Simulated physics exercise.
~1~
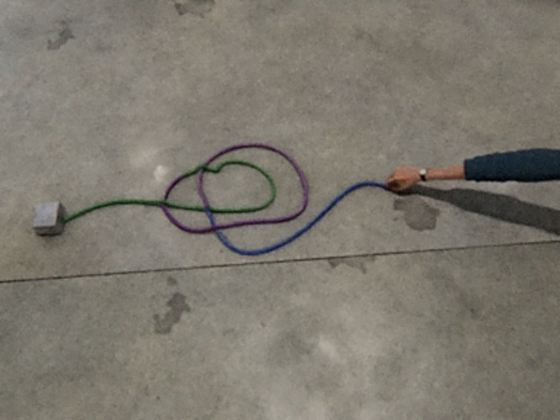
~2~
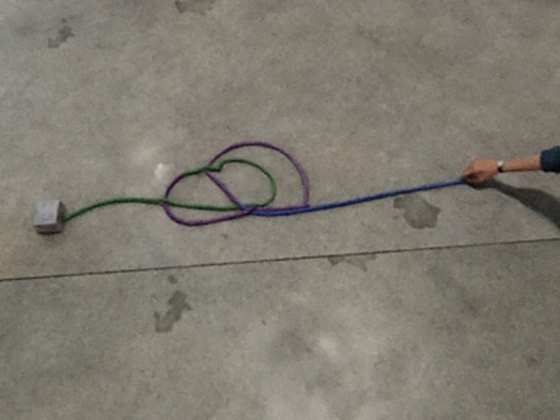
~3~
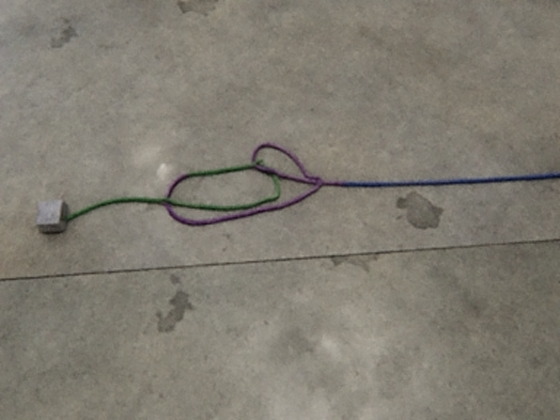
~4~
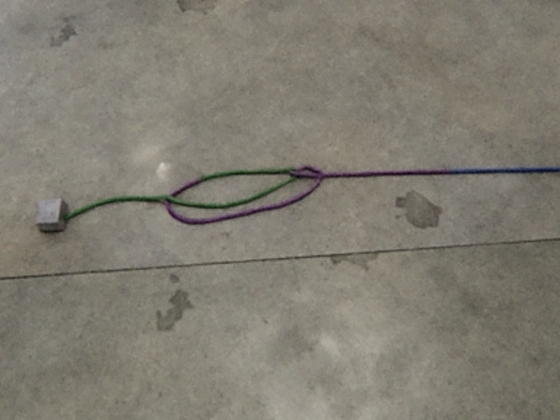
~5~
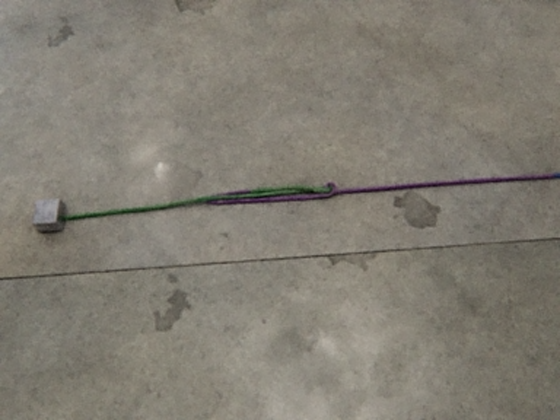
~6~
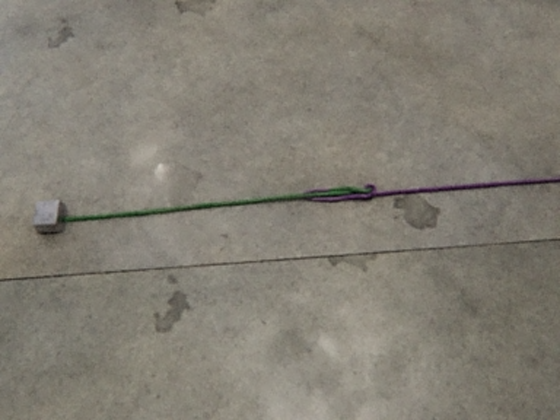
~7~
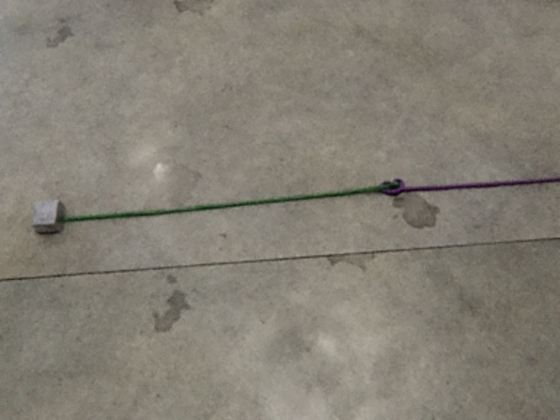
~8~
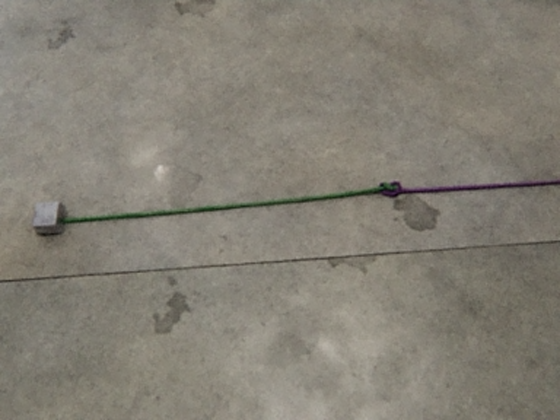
Looped green, purple and blue rope tied to a small block being pulled right by a hand, tightening into a knot.
